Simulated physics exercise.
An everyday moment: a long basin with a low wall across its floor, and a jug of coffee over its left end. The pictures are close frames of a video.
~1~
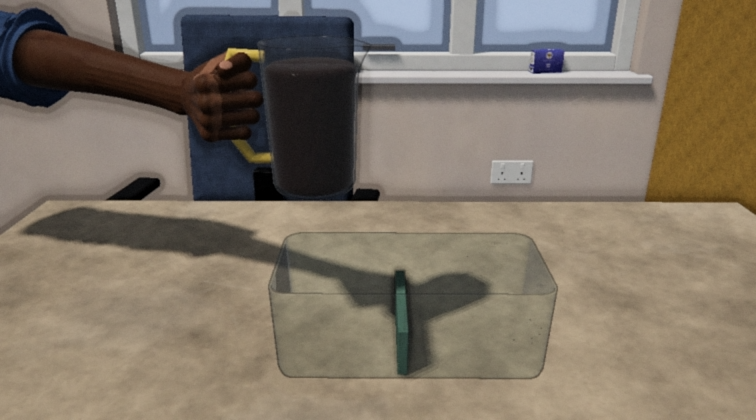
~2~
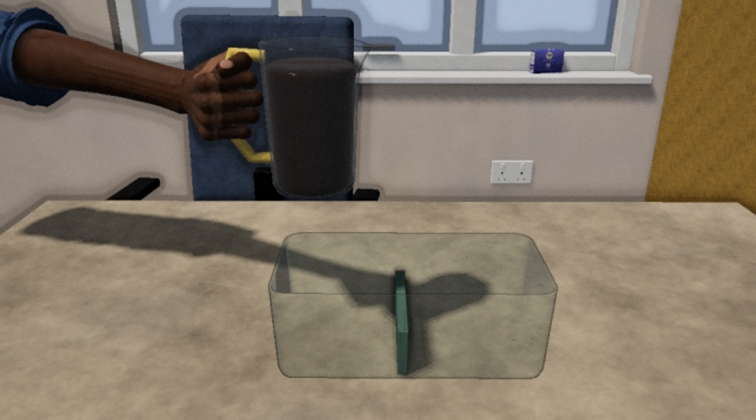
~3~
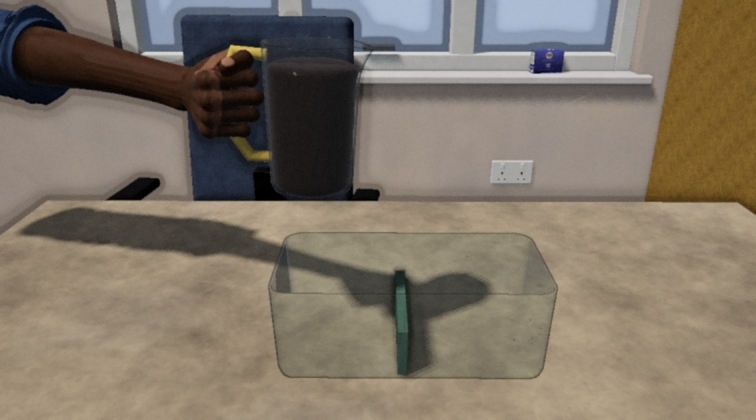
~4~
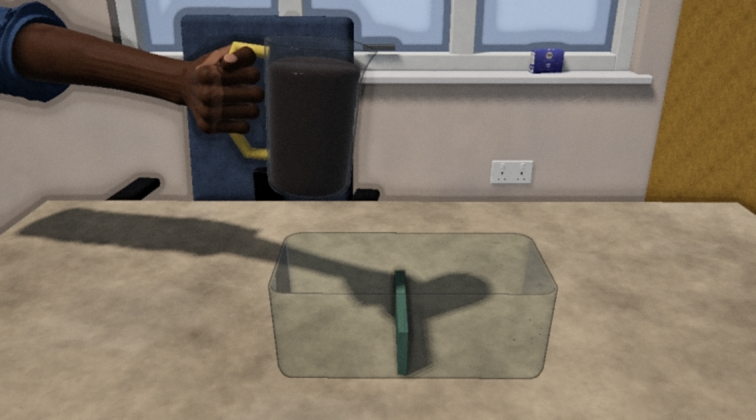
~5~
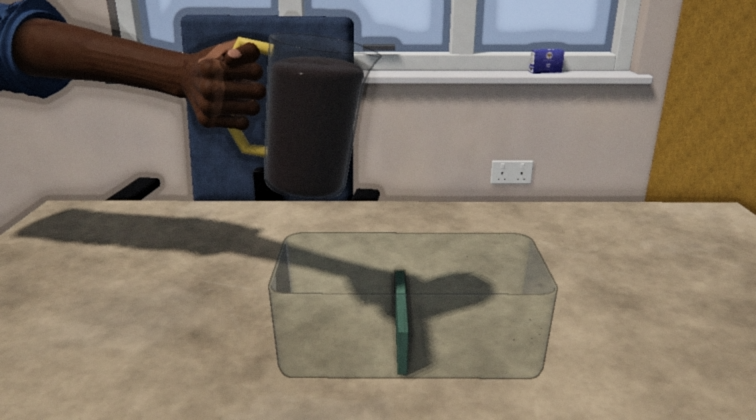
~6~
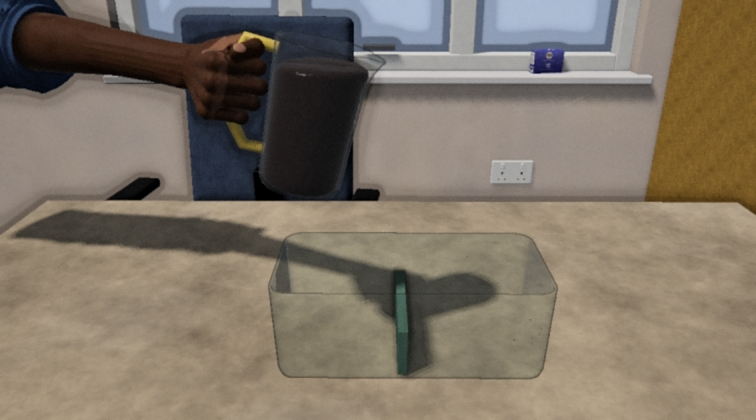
A hand gradually tilting a jug of dark liquid to the right above a clear basin with a low green divider.
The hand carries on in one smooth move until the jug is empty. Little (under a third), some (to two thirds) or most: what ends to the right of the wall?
The share right of the wall is above two thirds.
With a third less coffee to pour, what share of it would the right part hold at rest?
Roughly 90 in a hundred.
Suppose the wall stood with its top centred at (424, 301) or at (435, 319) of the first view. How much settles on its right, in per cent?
Near 80 % and 60 %.
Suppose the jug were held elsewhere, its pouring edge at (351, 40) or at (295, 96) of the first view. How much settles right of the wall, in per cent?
In turn 85 and 5 in a hundred.
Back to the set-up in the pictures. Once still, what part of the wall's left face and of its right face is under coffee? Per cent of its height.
The left part 0 per cent, the right part 60.
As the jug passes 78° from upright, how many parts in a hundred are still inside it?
It comes to 80 per cent or so.
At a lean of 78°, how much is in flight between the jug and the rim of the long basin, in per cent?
Some 15 per cent.
A moment on, the jug is tipped on its side and 82 per cent is still to pour, 0 is left of the wall and 2 right of it.
Next, the jug is tipped right over and 26 per cent is still to pour, 0 is left of the wall and 49 right of it.
Then the jug is tipped right over and 0 per cent is still to pour, 3 is left of the wall and 94 right of it.
Later the jug is tipped right over and 0 per cent is still to pour, 3 is left of the wall and 96 right of it.
Finally, 3 per cent lies left of the wall, 96 right of it and 1 outside.
